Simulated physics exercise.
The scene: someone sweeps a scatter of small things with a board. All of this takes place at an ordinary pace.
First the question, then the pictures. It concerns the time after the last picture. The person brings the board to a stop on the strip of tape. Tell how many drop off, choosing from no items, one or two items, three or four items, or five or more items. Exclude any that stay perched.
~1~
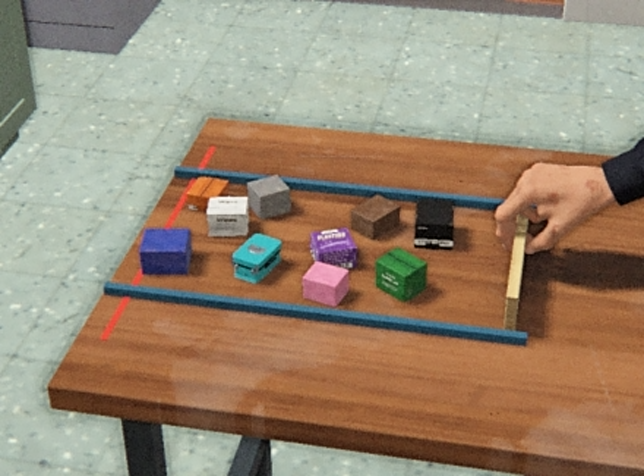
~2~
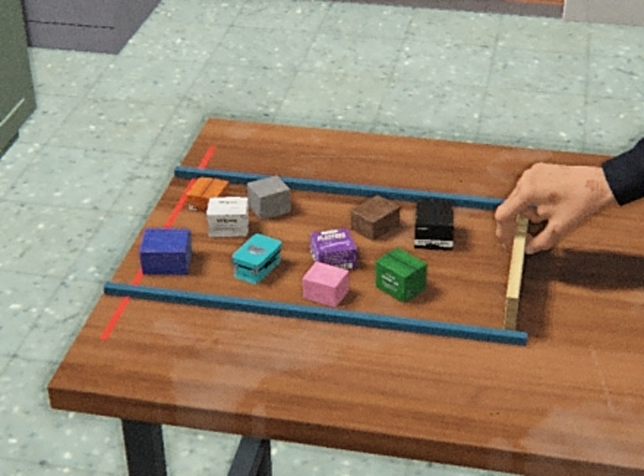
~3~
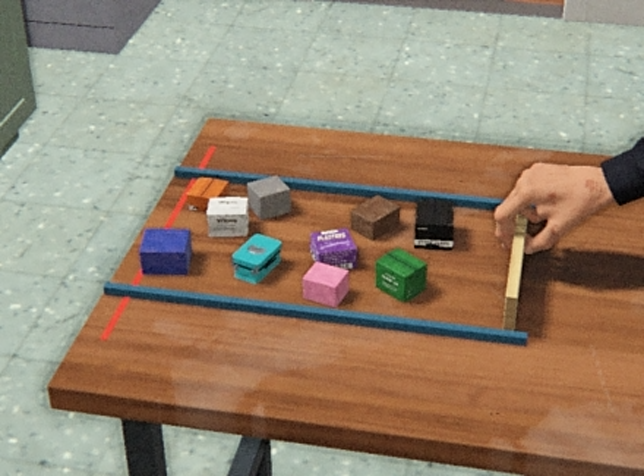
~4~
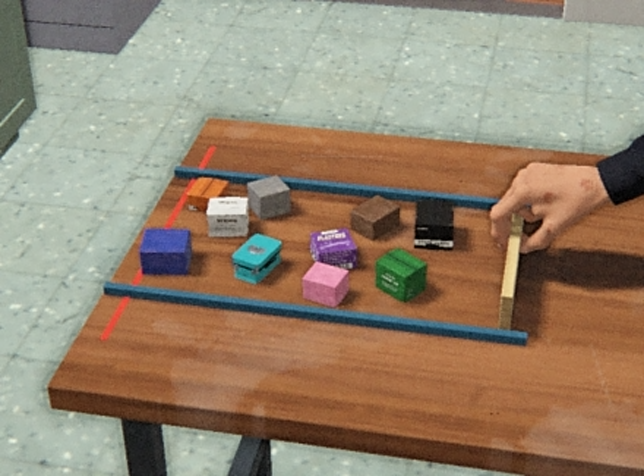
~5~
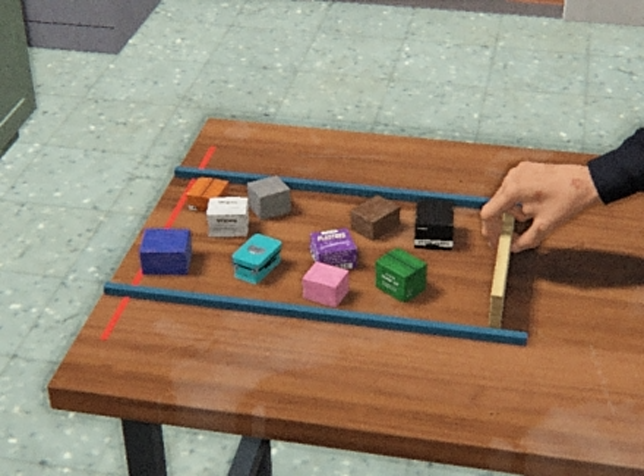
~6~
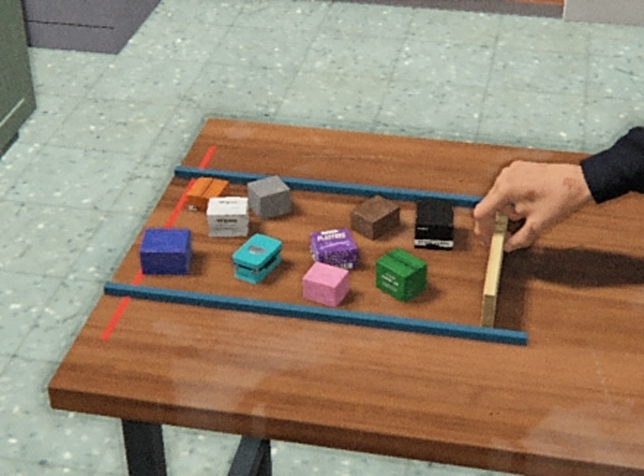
The pieces that topple off will total more than four.
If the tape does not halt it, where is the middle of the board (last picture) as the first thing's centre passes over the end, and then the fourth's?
Roughly (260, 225) for the earlier crossing, roughly (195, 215) for the later one.
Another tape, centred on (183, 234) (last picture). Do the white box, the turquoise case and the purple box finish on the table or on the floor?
The white box? It does not stay. The turquoise case? It does not stay. The purple box? It is safe.
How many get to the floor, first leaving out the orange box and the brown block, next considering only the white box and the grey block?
The count is 4 in the first case and 4 in the second.
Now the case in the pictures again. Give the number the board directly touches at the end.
The count in contact is 4.
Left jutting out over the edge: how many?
In total, 4 of them.
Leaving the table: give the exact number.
The count is 6.
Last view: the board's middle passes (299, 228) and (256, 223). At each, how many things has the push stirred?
Tally at point one: 9; at point two: 10.
A little later, none off yet; blue block at rest near (166, 252); orange box at rest near (208, 195); white box at rest near (228, 217).
When it is over, the number that fall off is five or more; down, brown block, turquoise case, grey block, white box, orange box and blue block.
